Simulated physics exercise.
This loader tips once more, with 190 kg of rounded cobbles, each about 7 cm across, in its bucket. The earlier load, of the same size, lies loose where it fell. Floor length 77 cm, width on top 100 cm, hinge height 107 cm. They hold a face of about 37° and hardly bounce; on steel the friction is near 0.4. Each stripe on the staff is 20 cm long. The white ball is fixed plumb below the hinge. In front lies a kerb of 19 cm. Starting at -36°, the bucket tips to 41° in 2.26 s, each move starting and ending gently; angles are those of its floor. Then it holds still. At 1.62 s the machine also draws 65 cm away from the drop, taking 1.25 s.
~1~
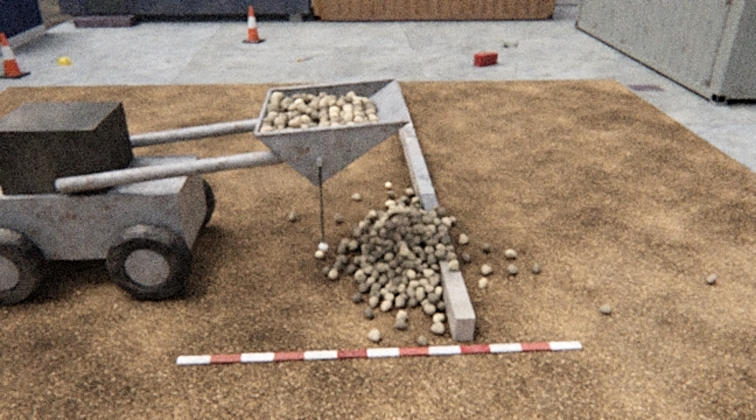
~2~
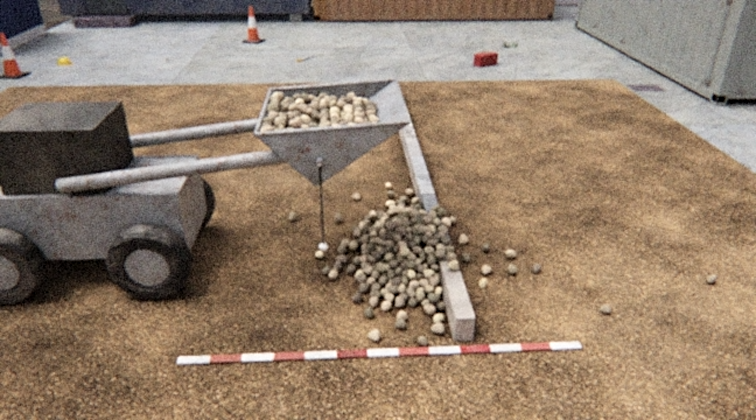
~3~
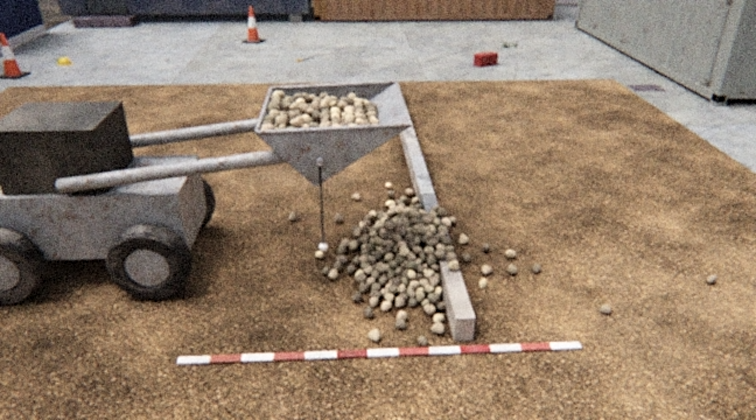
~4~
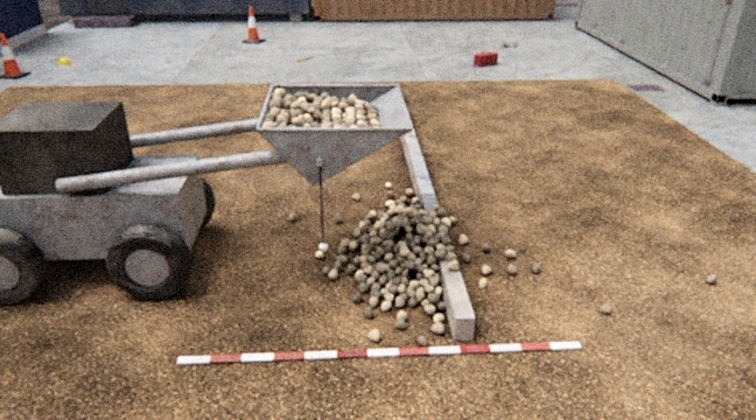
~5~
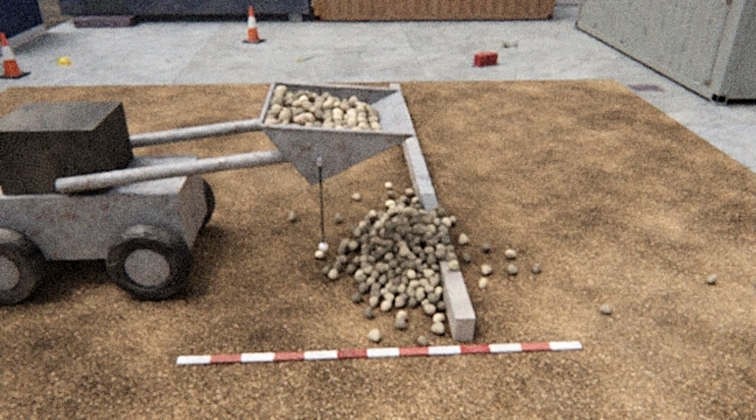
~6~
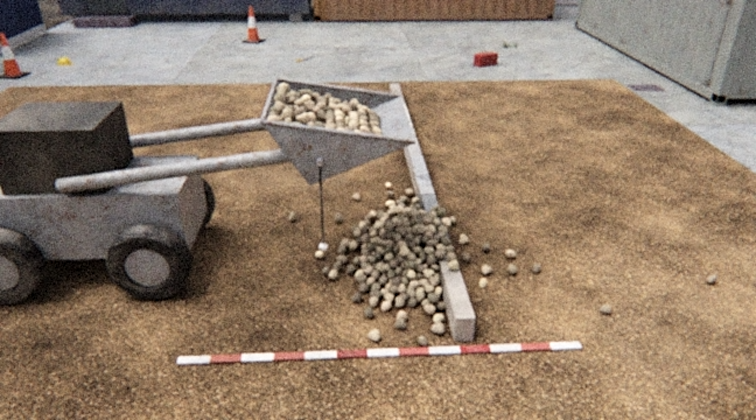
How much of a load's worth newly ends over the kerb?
Roughly 2 per cent of a load more.
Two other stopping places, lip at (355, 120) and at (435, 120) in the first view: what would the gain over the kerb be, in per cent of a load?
First some 0, then 20 per cent.
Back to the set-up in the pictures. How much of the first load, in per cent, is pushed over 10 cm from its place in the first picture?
About 10 per cent.
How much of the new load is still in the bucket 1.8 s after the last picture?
Roughly 0 per cent is still inside.
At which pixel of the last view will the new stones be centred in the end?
Their middle is at about (381, 242).
Then, 1.1 s after the last picture the floor is at 29°; in per cent of one load, 95 in the bucket, 101 on this side of the kerb, 3 over the kerb; the foremost stones are at (540, 272).
Then, 1.8 s after the last picture the floor is at 41°; in per cent of one load, 0 in the bucket, 195 on this side of the kerb, 5 over the kerb; the foremost stones are at (537, 263).
Then, 2.7 s after the last picture the floor is at 41°; in per cent of one load, 0 in the bucket, 195 on this side of the kerb, 5 over the kerb; the foremost stones are at (540, 259).
Then, 5.1 s after the last picture the floor is at 41°; in per cent of one load, 0 in the bucket, 195 on this side of the kerb, 5 over the kerb; the foremost stones are at (540, 259). Net gain over the kerb, 2.
